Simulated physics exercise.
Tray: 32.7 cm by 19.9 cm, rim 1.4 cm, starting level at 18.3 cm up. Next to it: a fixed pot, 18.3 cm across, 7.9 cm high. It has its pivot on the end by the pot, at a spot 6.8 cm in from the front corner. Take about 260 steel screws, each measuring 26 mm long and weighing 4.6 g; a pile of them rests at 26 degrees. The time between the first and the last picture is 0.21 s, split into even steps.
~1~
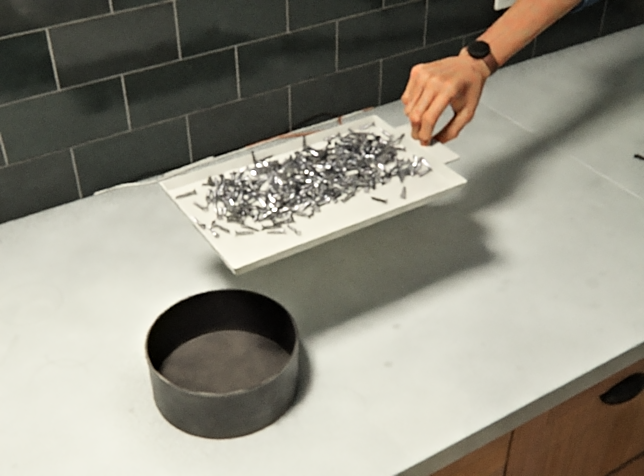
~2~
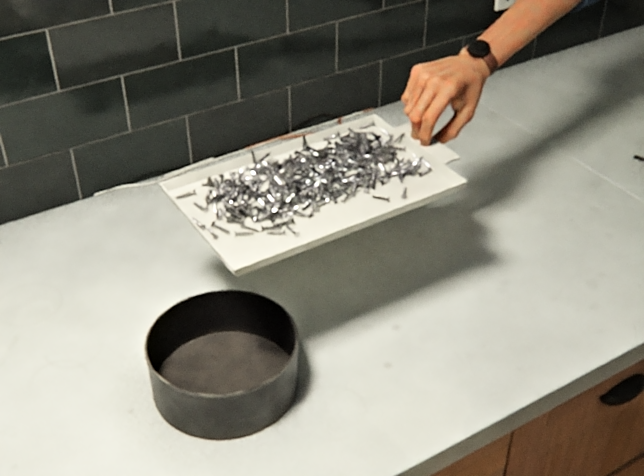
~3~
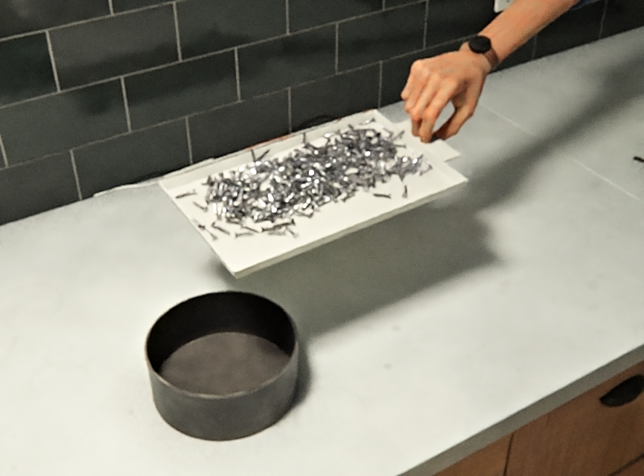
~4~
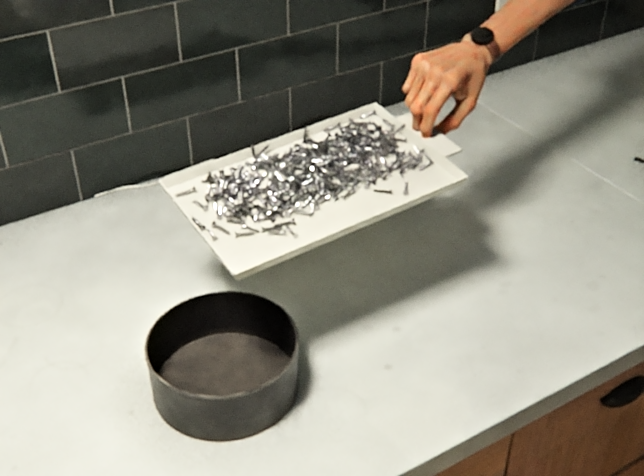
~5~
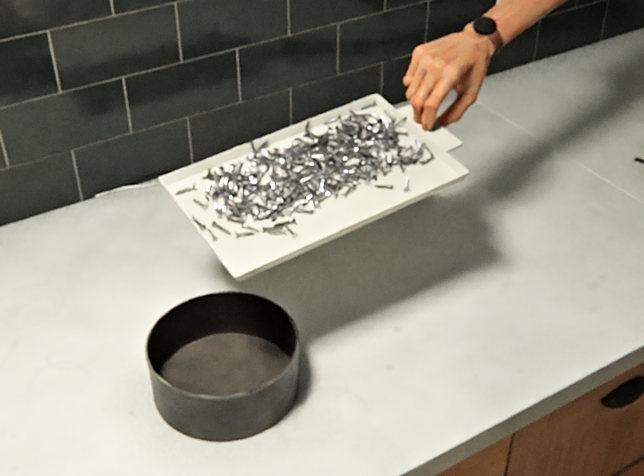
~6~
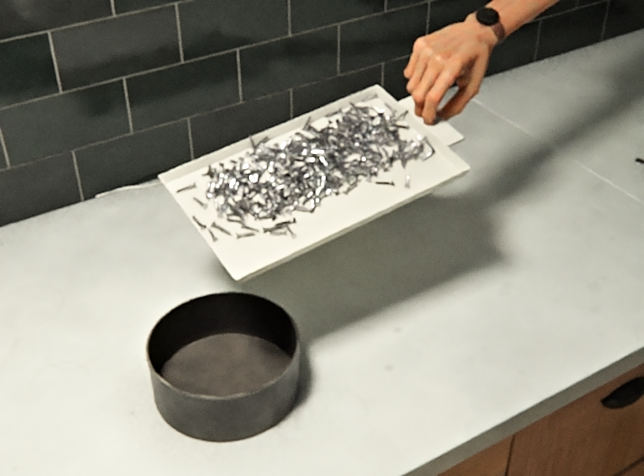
A hand wearing a dark watch held a white tray piled with small steel screws above a pale counter, then slowly tilted it slightly toward the round dark pot, the pile staying mostly in place.
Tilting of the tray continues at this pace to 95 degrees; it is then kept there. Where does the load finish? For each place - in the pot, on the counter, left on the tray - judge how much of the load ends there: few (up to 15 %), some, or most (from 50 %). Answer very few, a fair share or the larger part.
Pot: The larger part; counter: Very few; tray: Very few.
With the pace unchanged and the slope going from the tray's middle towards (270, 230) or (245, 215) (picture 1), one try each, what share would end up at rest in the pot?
Near 100 and 35 per cent, in that order.
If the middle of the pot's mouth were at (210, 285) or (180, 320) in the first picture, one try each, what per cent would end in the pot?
That gives roughly 0 per cent and then 25 per cent.
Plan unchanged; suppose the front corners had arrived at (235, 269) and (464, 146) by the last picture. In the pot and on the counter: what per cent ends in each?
The pot gets 40 and the counter 60.
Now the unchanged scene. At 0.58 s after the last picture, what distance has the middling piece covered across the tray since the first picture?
About 13 cm.
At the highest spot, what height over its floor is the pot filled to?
It gets to about 3.5 cm.
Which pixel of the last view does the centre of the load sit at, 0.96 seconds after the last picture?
Load centre est.: (248, 387) px.
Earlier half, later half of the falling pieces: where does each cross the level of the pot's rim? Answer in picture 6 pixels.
(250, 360) first, (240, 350) later, roughly.
Then, 0.58 s after the last picture, tilt 50 degrees; the tray holds 95 %, the pot 0 %.
Then, 0.96 s after the last picture, tilt 77 degrees; the tray holds 20 %, the pot 65 %.
Then, 1.44 s after the last picture, tilt 95 degrees; the tray holds 0 %, the pot 95 %.
In the end, pot 95 %, counter 10 %, tray 0 %.
